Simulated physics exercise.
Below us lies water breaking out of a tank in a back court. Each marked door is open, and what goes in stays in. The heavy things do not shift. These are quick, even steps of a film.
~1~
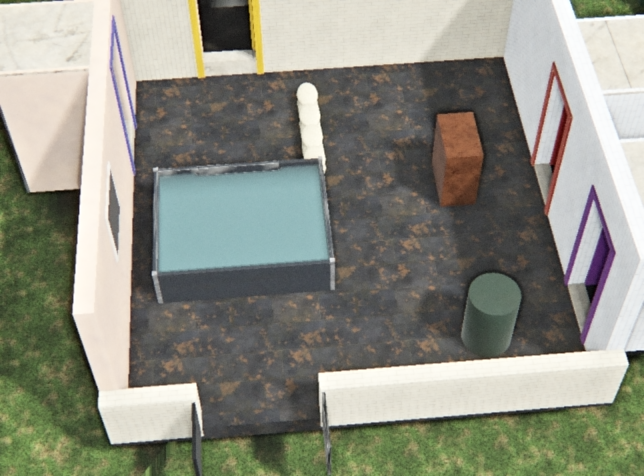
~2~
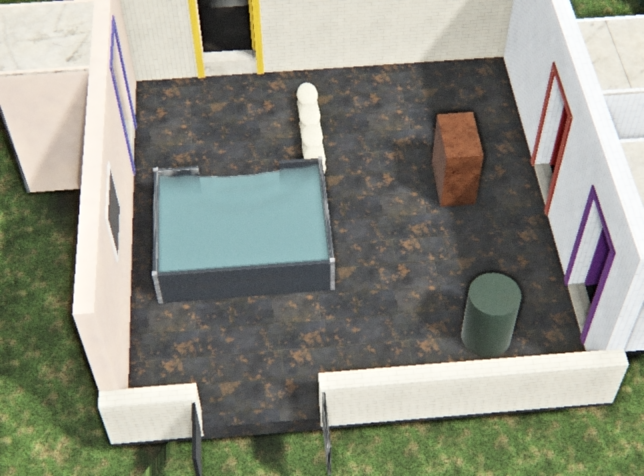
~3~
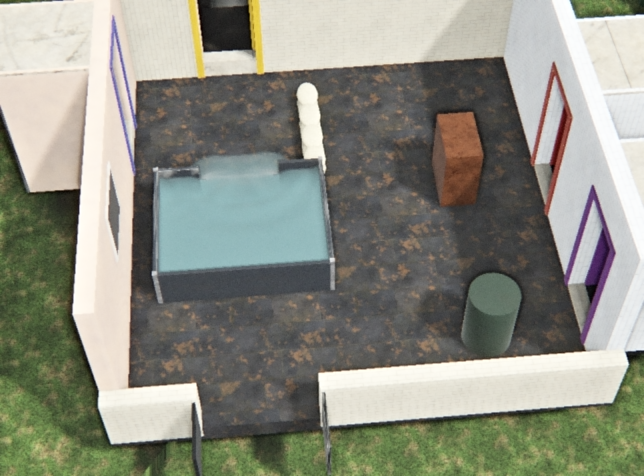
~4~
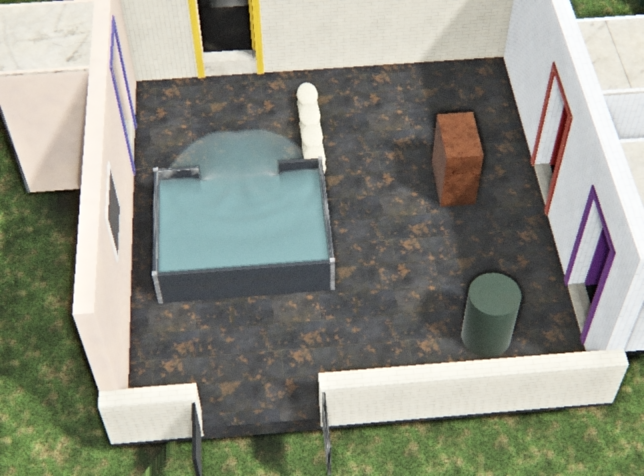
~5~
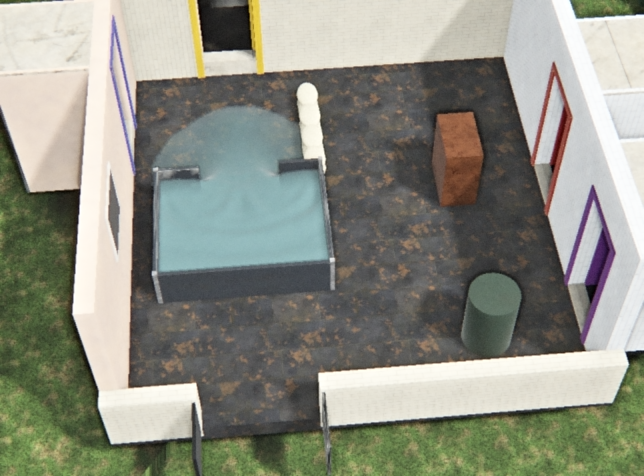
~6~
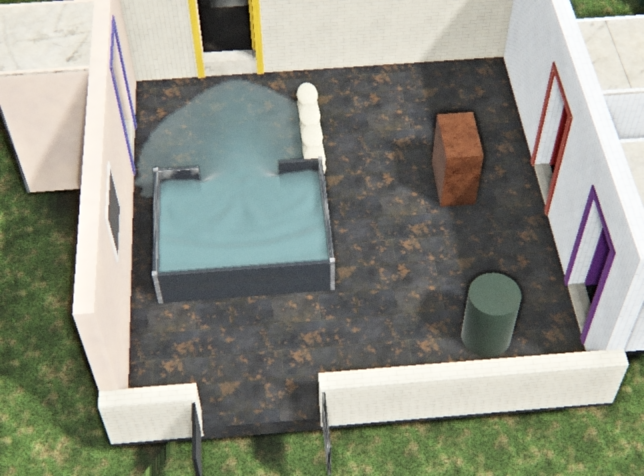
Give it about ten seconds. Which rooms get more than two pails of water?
One by one: The blue door admits no more than that; the purple door admits no more than that; the yellow door admits no more than that; the red door admits no more than that.
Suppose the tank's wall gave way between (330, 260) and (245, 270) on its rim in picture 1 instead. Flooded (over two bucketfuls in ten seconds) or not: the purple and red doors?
Then: Purple door is over; red door stays under.
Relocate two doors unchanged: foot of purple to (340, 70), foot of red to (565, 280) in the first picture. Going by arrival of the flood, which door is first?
That is the one in yellow.
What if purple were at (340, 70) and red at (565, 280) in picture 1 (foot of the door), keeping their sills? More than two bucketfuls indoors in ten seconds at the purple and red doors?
In short: The purple one goes over; the red one is under.
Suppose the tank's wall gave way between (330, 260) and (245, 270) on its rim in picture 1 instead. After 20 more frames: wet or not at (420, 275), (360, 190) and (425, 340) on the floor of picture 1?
In that order: Covered, clear, awash.
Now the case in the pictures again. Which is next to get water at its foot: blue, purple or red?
It is the blue-painted one.
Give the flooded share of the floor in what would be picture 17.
Near 25 in a hundred.
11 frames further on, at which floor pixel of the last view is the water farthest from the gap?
I would point to (438, 61).
A moment on, water covers 20 % of the floor; the blue door wet at the sill, nothing in, the purple door not reached, the yellow door wet at the sill, nothing in, the red door not reached.
Next, water covers 25 % of the floor; the blue door wet at the sill, nothing in, the purple door not reached, the yellow door wet at the sill, nothing in, the red door not reached.
Then, water covers 40 % of the floor; the blue door wet at the sill, nothing in, the purple door not reached, the yellow door wet at the sill, nothing in, the red door not reached.
Later, water covers 60 % of the floor; the blue door wet at the sill, nothing in, the purple door wet at the sill, nothing in, the yellow door wet at the sill, nothing in, the red door wet at the sill, nothing in.
In the end, water covers 85 % of the floor; the blue door wet at the sill, nothing in, the purple door wet at the sill, nothing in, the yellow door wet at the sill, nothing in, the red door wet at the sill, nothing in.
